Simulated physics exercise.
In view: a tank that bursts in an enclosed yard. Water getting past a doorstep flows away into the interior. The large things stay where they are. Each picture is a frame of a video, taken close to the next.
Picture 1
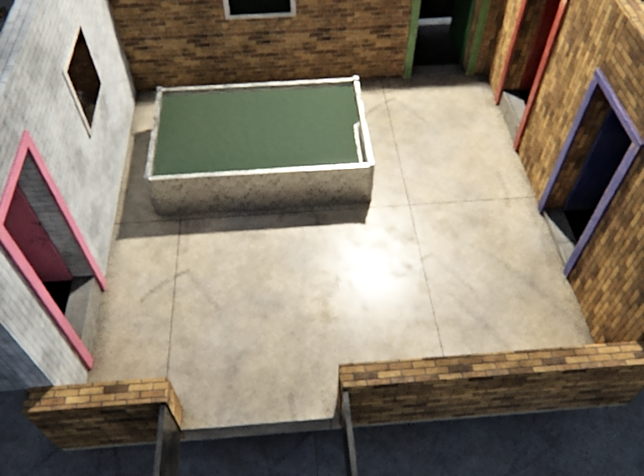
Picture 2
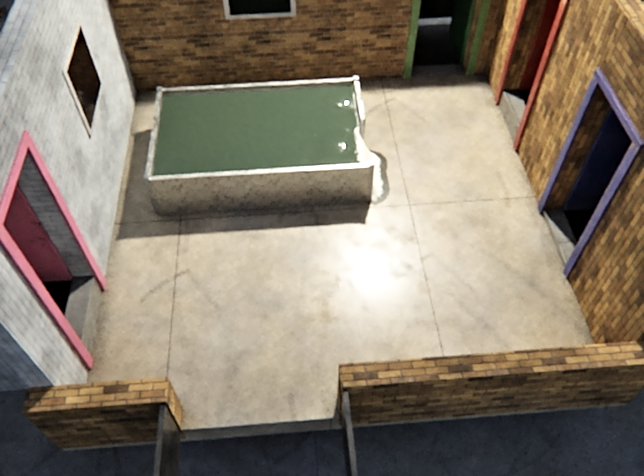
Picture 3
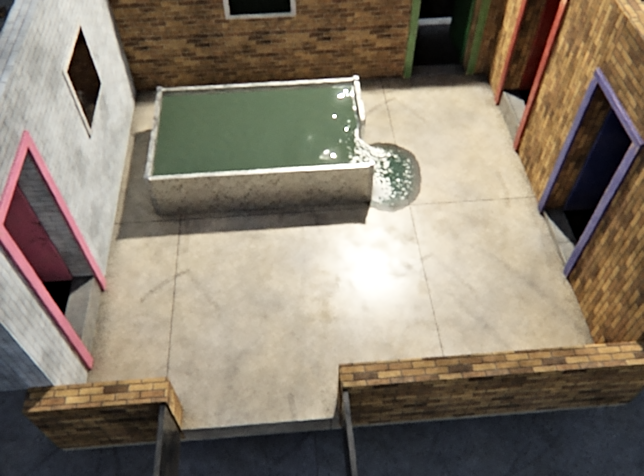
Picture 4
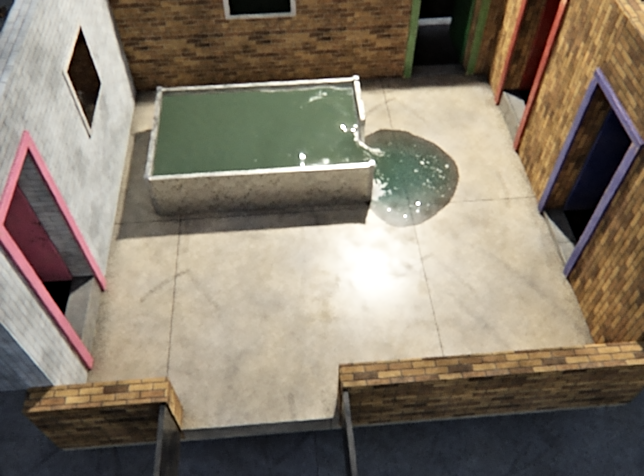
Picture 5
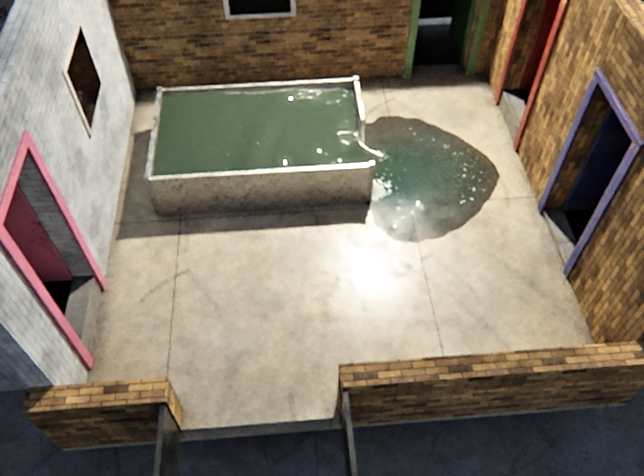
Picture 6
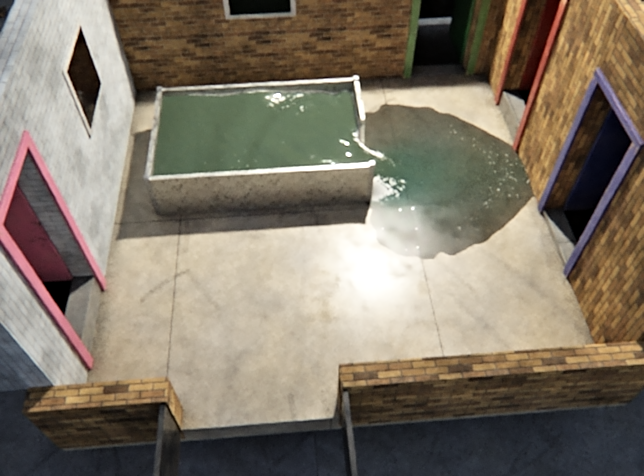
Green water pours from the right side of a pale-rimmed rectangular tank in a walled yard, seen from high above by a still camera. Brick walls stand behind and right, with green, red and purple door surrounds, while a pink one marks the whitish left wall. The tank's water lies still, then gushes through the gap, rippling and foaming, as a dark rounded puddle widens rightward and forward.
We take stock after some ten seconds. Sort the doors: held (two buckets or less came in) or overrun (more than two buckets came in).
Sorted: Pink door held, blue door overrun, red door held, green door overrun.
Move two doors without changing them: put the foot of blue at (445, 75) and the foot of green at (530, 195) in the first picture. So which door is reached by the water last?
That's the pink one.
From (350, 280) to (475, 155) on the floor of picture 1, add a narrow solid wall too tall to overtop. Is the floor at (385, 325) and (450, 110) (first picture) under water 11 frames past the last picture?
Not wet, soaked.
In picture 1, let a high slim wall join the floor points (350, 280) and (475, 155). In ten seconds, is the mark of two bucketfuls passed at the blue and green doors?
After the change, the blue door remains short of it while the green door goes past it.
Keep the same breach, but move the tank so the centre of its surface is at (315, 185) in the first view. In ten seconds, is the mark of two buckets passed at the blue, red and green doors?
I'd say the blue door overshoots, the red door stops short and the green door overshoots.
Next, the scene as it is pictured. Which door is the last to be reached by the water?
That is the pink-painted one.
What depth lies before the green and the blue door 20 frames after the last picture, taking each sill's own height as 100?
Estimate, in order: 450 and 190 percent.
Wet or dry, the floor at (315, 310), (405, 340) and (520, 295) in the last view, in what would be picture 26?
The three points read clear, soaked through and soaked through.
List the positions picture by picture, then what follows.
Still water in the open tank at (260, 130), in the first frame.
Water pours out at (363, 167) and has run to (376, 198), in the second frame.
The front is at (407, 155), out from the gap at (363, 168), in the third frame.
The front is at (447, 162), out from the gap at (363, 168), in the fourth frame.
The front is at (491, 178), out from the gap at (363, 167), in the fifth frame.
The front is at (530, 185), out from the gap at (363, 167), in the sixth frame.
A moment on, water covers 25 % of the floor; the pink door not reached, the blue door under two buckets in, the red door wet at the sill, nothing in, the green door not reached.
Next, water covers 30 % of the floor; the pink door not reached, the blue door over two buckets in, the red door wet at the sill, nothing in, the green door under two buckets in.
Then, water covers 45 % of the floor; the pink door not reached, the blue door over two buckets in, the red door wet at the sill, nothing in, the green door over two buckets in.
Later, water covers 90 % of the floor; the pink door wet at the sill, nothing in, the blue door far over two buckets in, the red door wet at the sill, nothing in, the green door far over two buckets in.
In the end, water covers 95 % of the floor; the pink door wet at the sill, nothing in, the blue door far over two buckets in, the red door wet at the sill, nothing in, the green door far over two buckets in.
